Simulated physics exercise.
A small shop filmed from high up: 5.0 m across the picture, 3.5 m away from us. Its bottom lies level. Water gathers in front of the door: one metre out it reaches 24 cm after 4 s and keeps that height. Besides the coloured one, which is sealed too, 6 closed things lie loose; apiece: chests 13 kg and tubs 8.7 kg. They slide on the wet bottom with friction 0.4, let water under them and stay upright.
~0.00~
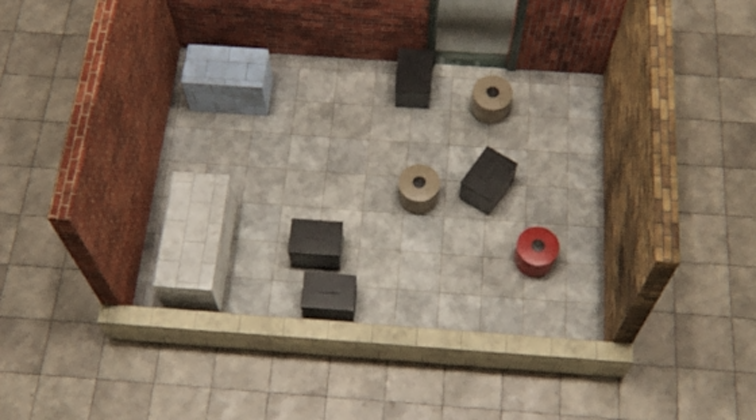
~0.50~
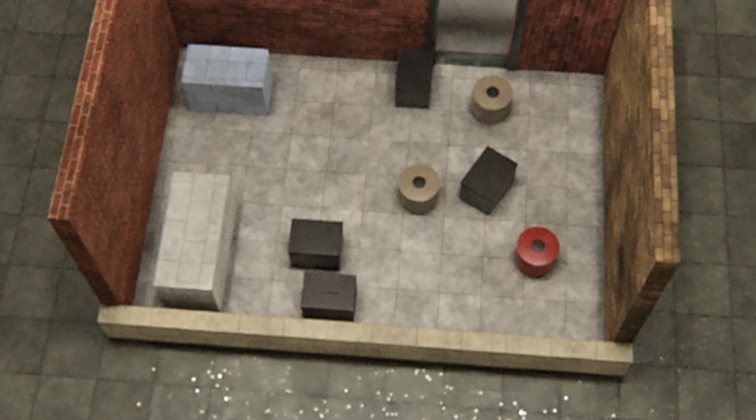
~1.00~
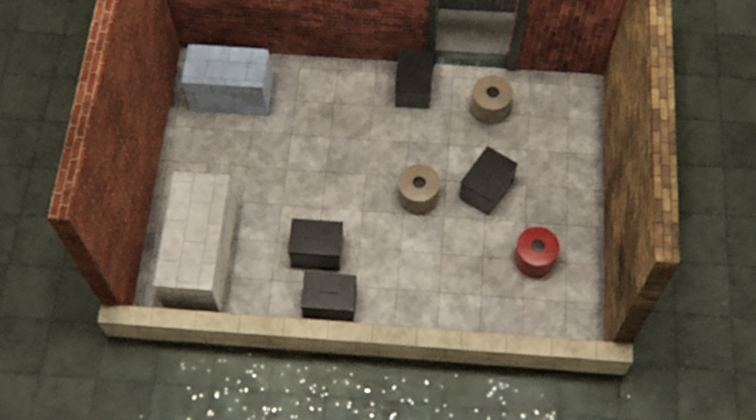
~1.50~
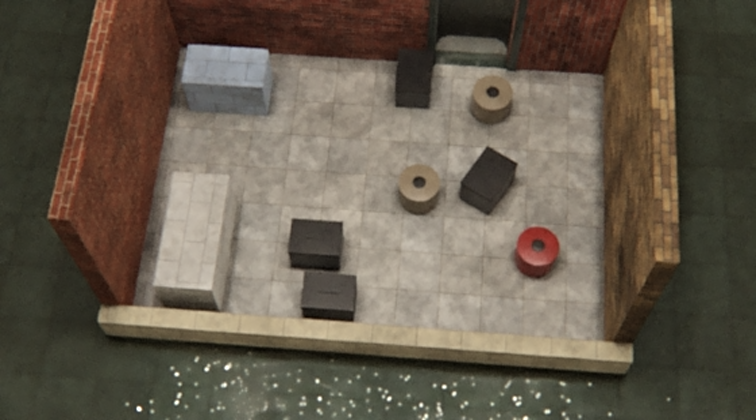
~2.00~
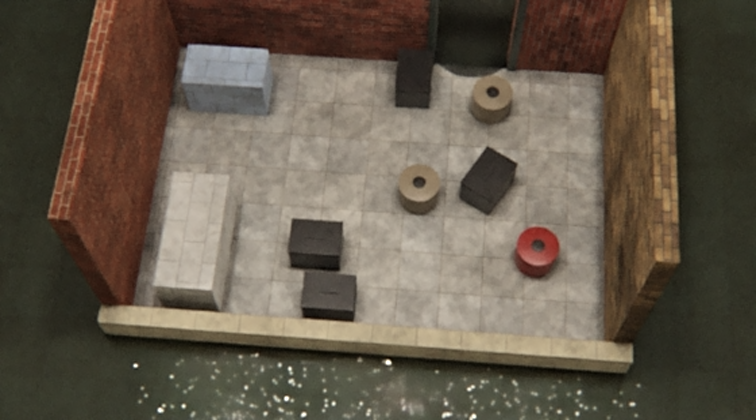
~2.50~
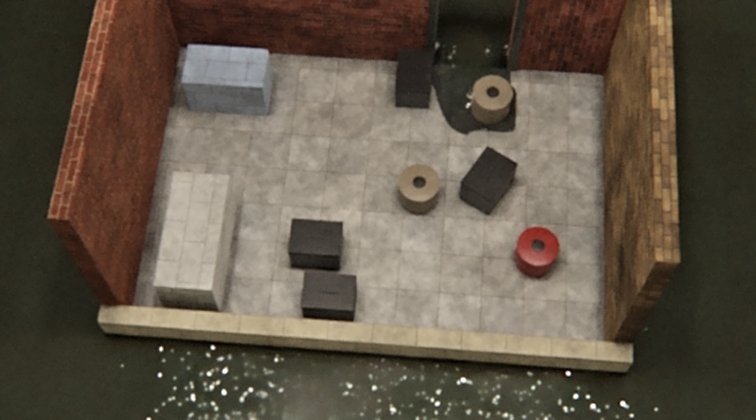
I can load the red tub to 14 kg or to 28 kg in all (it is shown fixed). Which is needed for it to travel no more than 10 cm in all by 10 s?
I expect that only the larger load is enough.
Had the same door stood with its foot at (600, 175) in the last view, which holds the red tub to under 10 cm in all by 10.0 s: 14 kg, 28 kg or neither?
In that case the lower weight is enough.
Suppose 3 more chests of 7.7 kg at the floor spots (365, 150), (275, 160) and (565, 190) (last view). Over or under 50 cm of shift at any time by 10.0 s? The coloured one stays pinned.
In turn: Less, short of it, past it.
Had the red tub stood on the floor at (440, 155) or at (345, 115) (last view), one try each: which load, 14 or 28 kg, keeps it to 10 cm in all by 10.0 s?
In turn: Only the larger holds; either load holds.
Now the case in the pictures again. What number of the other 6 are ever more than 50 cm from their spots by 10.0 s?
5 of them.
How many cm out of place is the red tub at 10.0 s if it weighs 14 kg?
Roughly 40 cm.
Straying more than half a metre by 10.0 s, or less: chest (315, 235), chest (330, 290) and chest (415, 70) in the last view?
In turn: Over, past it, short of it.
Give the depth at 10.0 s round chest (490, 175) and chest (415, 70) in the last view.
About 10 and 3 cm.
After 3.5 s the red tub would be 0 cm from its start with 14 kg and 0 cm from its start with 28 kg; 0 cm of water round it then.
After 4.5 s the red tub would be 0 cm from its start with 14 kg and 0 cm from its start with 28 kg; 0 cm of water round it then.
After 7.0 s the red tub would be 10 cm from its start with 14 kg and 1 cm from its start with 28 kg; 6 cm of water round it then.
After 10.0 s the red tub would be 40 cm from its start with 14 kg and 0 cm from its start with 28 kg; 13 cm of water round it then.
